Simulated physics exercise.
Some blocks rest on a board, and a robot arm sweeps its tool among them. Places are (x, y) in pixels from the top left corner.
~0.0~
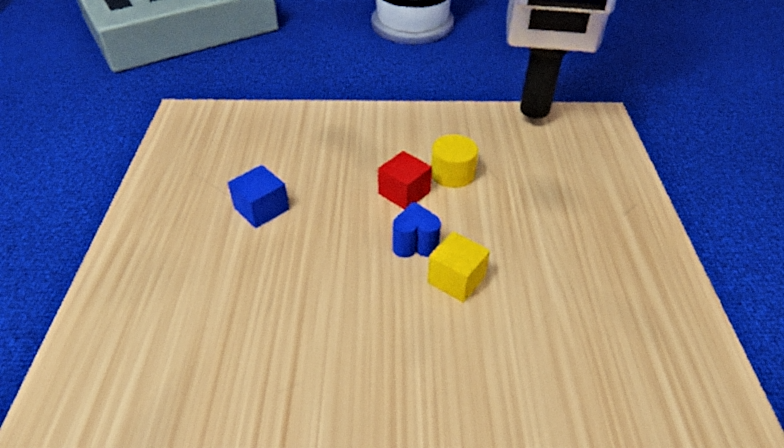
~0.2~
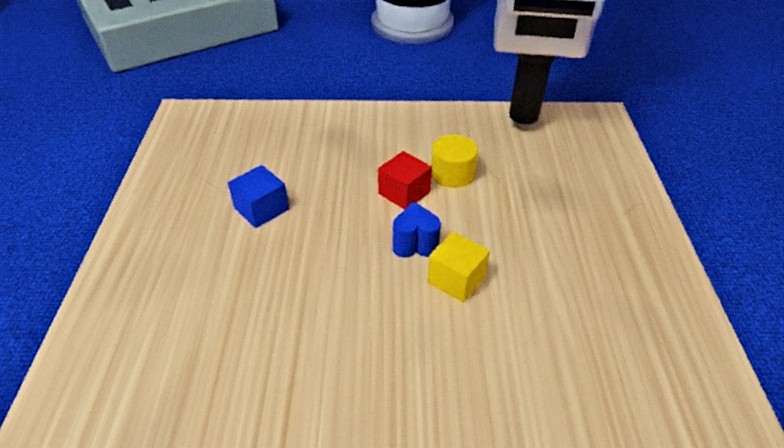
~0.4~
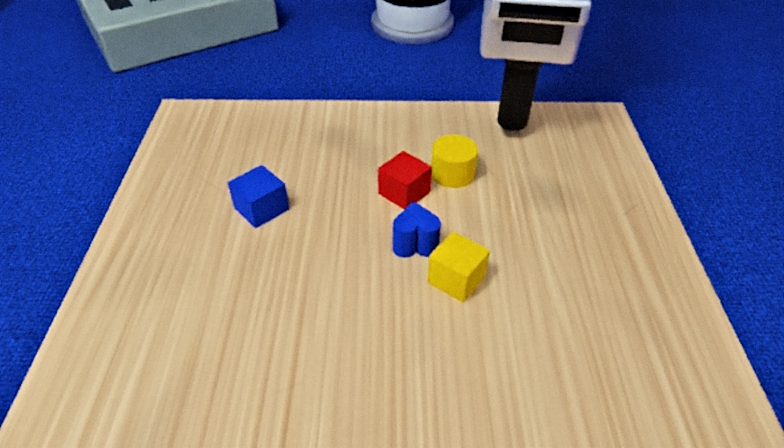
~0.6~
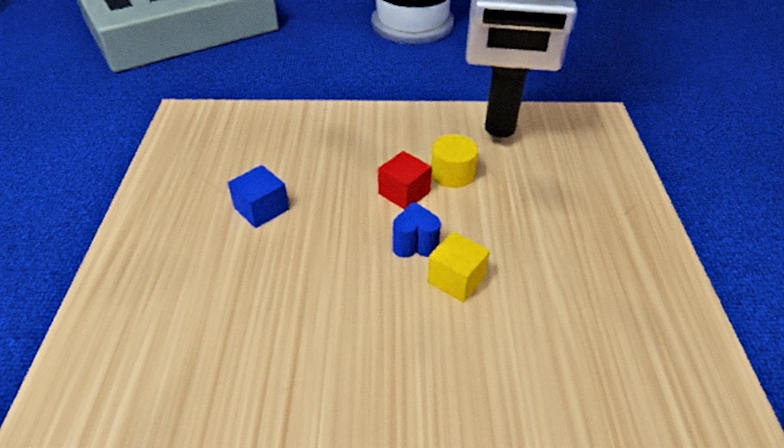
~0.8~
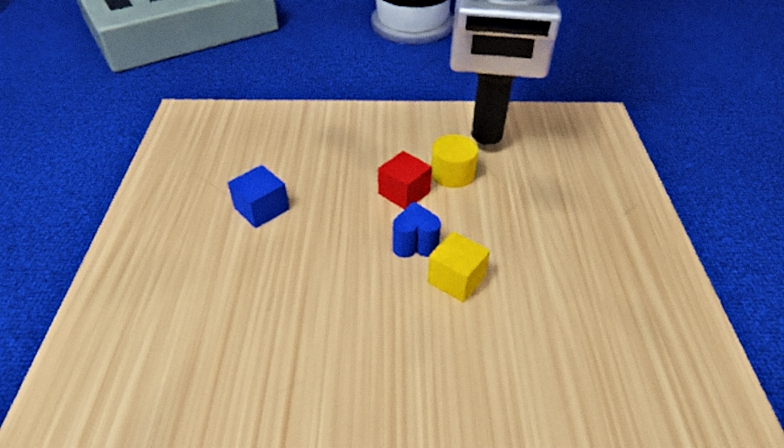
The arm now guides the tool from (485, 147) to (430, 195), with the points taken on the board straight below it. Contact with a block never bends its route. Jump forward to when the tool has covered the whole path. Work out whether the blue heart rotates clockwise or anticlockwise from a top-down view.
It ends up turned anticlockwise.
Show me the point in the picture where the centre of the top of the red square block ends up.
For the centre of its top, I'd go with (371, 180).
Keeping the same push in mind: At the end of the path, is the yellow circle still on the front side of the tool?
The answer is yes.
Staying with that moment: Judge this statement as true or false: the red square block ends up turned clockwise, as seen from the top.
Verdict: True.
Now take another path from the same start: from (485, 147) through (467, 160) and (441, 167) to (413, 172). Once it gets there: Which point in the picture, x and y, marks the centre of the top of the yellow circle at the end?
My prediction: (429, 171).
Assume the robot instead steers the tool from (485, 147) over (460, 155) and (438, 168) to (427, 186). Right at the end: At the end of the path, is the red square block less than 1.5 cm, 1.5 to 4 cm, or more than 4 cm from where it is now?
Between 1.5 and 4 cm.
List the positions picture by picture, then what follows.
The first frame shows tool's lower end (535, 110); red square block (405, 167); blue heart (417, 219); yellow circle (455, 148).
The second frame shows tool (524, 116); blocks still.
The third frame shows tool (512, 122); blocks still.
The fourth frame shows tool (500, 129); blocks still.
The fifth frame shows tool (487, 136); red square block (405, 167); blue heart (417, 219); yellow circle (455, 148).
The first path, step by step. One third of the way, tool (470, 151); yellow circle (446, 155).
Two thirds of the way, tool (451, 167); red square block (386, 177), turned 50° clockwise; yellow circle (430, 174).
At the end, tool (431, 183); red square block (371, 180), turned 75° clockwise; blue heart (415, 226), turned 20° anticlockwise; yellow circle (412, 193).
